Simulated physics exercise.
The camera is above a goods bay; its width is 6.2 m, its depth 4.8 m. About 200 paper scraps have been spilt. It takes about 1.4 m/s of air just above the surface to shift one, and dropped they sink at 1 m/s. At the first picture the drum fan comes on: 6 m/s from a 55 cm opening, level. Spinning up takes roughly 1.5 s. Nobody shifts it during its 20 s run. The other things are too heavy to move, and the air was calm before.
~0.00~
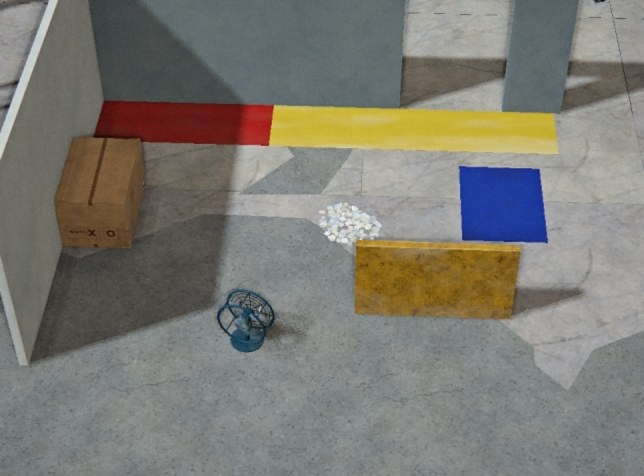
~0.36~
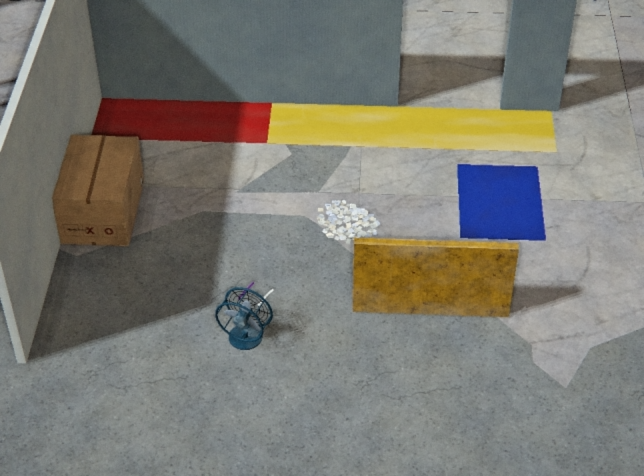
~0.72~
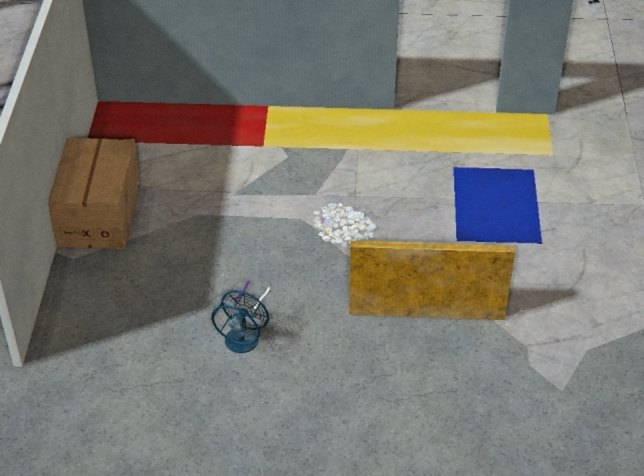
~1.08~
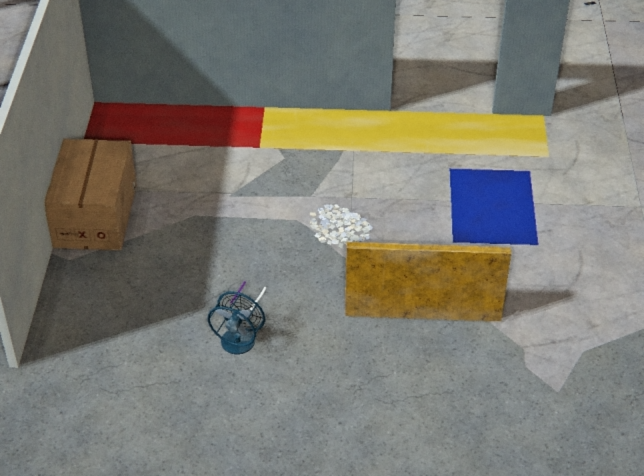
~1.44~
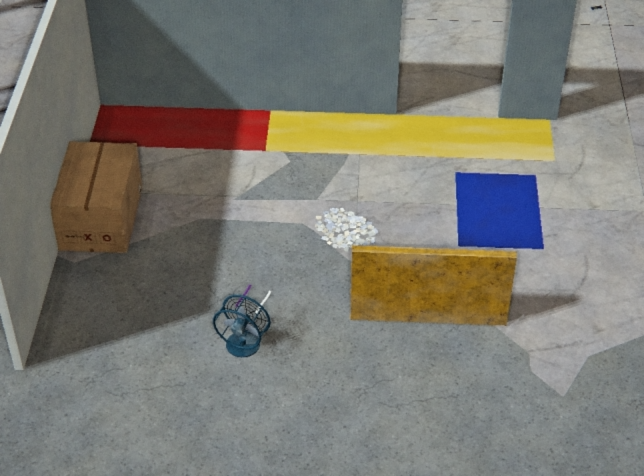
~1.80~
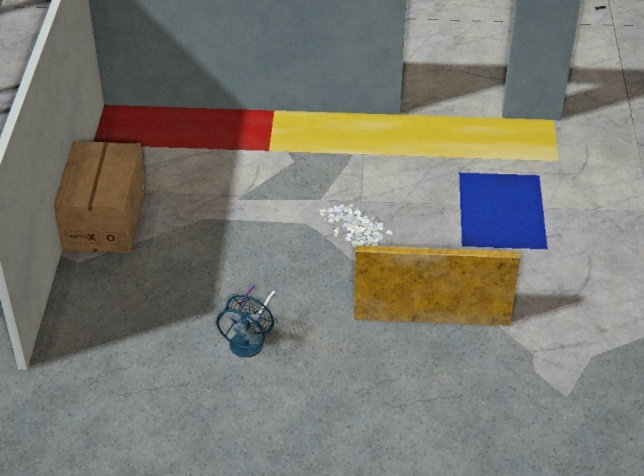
White paper scraps lying still on a grey floor near a blue fan, then starting to scatter and spread slightly right.
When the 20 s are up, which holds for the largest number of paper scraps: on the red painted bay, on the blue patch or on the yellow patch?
It is yellow that takes the most.
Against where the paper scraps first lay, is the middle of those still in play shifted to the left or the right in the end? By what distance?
Towards the right, some 1.4 m.
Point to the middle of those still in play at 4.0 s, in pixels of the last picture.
Near (463, 145).
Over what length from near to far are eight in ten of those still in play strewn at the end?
About 2.0 m.
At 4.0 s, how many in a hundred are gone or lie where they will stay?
Some 10 per cent.
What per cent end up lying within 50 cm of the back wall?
Some 20 per cent.
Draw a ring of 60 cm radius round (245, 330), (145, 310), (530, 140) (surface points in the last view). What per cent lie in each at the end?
In turn about 0 %, 0 %, 20 %.
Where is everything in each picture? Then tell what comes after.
In the first picture, the middle of the paper scraps is near (350, 222), none has stirred yet and the mouth of the drum fan is at (246, 317).
In the second picture, the middle of the paper scraps is near (348, 219), none has stirred yet, the red painted bay is centred on (183, 121), the yellow patch is centred on (411, 127) and the blue patch is centred on (500, 201).
In the third picture, the middle of the paper scraps is near (344, 222), none has stirred yet, the top of a screen is at (432, 246) and the top of a large carton is at (92, 170).
In the fourth picture, the middle of the paper scraps is near (341, 223) and none has stirred yet.
In the fifth picture, the middle of the paper scraps is near (346, 227) and none has stirred yet.
In the sixth picture, the middle of the paper scraps is near (359, 227), the farthest in sight from the drum fan is at (351, 206) and about 45 % have left their places.
After 4.0 s the count stands so, 0 % are on the red painted bay, 34 % on the yellow patch and 0 % on the blue patch; the middle of those still in play is near (463, 145).
After 6.4 s the count stands so, 2 % are on the red painted bay, 29 % on the yellow patch and 0 % on the blue patch; the middle of those still in play is near (454, 159).
After 11.0 s the count stands so, 2 % are on the red painted bay, 30 % on the yellow patch and 0 % on the blue patch; the middle of those still in play is near (454, 159).
After 20.0 s, at the end, 2 % are on the red painted bay, 31 % on the yellow patch and 0 % on the blue patch; the middle of those still in play is near (456, 153).
